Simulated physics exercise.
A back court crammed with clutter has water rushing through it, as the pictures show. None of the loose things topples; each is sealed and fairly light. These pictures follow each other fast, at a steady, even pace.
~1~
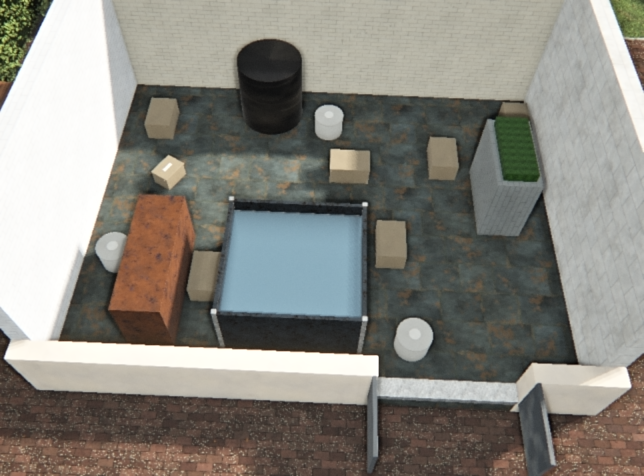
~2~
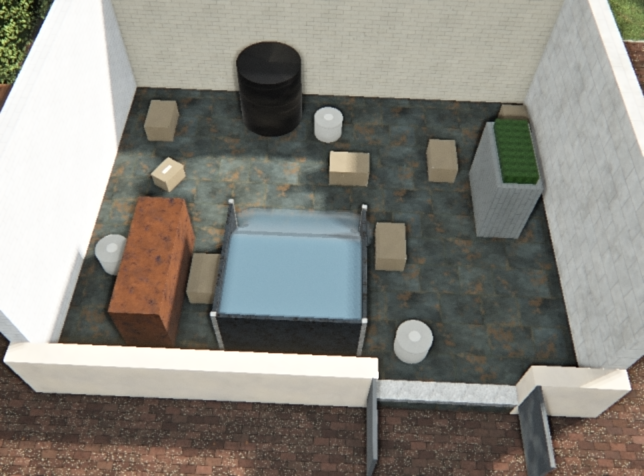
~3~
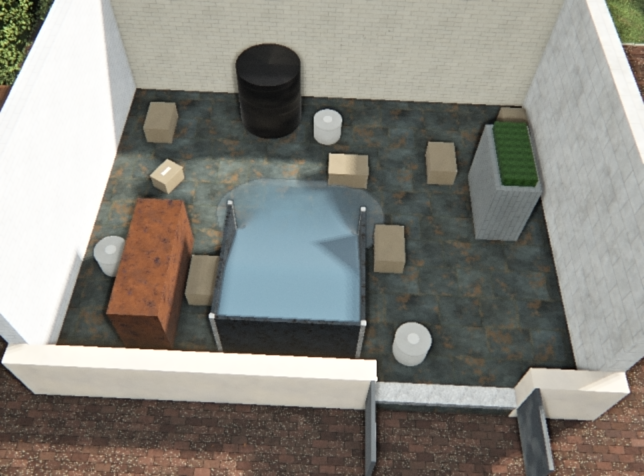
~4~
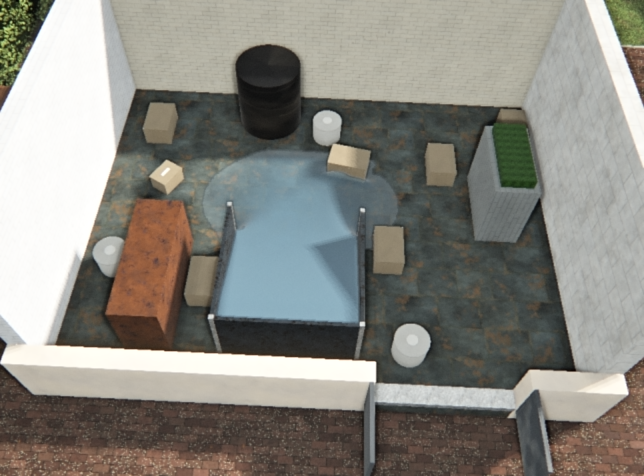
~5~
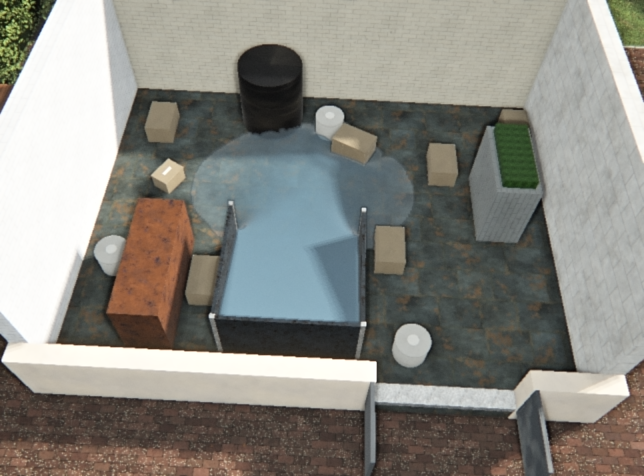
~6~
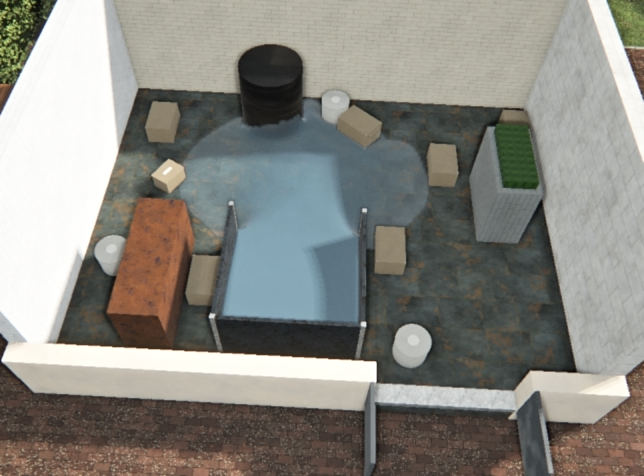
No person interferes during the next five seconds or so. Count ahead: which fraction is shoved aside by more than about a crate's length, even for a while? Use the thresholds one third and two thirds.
I'd put it at two thirds or higher.
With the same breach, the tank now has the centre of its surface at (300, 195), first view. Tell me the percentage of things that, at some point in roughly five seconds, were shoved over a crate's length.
About 60 per cent.
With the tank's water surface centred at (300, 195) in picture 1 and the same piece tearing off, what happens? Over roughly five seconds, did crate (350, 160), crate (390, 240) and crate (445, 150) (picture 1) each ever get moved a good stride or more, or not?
Object by object, in turn: Travelled a good distance, lingered near its place, travelled a good distance.
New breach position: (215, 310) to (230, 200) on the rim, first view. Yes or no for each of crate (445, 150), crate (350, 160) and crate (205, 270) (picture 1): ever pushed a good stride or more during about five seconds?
Object by object: Short of it, short of it, covered the distance.
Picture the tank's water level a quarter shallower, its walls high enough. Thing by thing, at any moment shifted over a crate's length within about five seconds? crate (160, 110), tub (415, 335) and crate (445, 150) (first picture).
Per item, in order: Cleared the mark; missed the mark; cleared the mark.
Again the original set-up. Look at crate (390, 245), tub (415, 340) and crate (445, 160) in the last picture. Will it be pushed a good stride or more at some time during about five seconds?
Here's how it goes one after another: Remained close, remained close and traveled a good way.
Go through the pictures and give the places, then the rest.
In the first picture, a crate at (350, 160) rests on the ground; a tub at (329, 115), on the bottom; 0 of 10 have shifted.
In the second picture, a crate at (350, 162), on the bottom; a tub at (329, 117) rests on the ground; 0 of 10 have shifted.
In the third picture, a crate at (349, 164), on the bottom; a tub at (328, 119) rests on the ground; 0 of 10 have shifted.
In the fourth picture, a crate at (349, 156) rests on the ground, close to its start; a tub at (327, 121) rests on the ground; 1 of 10 have shifted.
In the fifth picture, a crate at (355, 138), on the bottom, a stride from its start; a tub at (330, 116) rests on the ground, close to its start; 2 of 10 have shifted.
In the sixth picture, a crate at (360, 120) rests on the ground, a stride from its start; a tub at (336, 100), on the bottom, a stride from its start; 2 of 10 have shifted.
A moment on, 2 of 10 are well off their spots; 1 afloat.
Next, 4 of 10 are well off their spots; 3 afloat.
Later, 7 of 10 are well off their spots; 5 afloat.
In the end, 6 of 10 are well off their spots, and 7 have been at some point; 6 afloat.
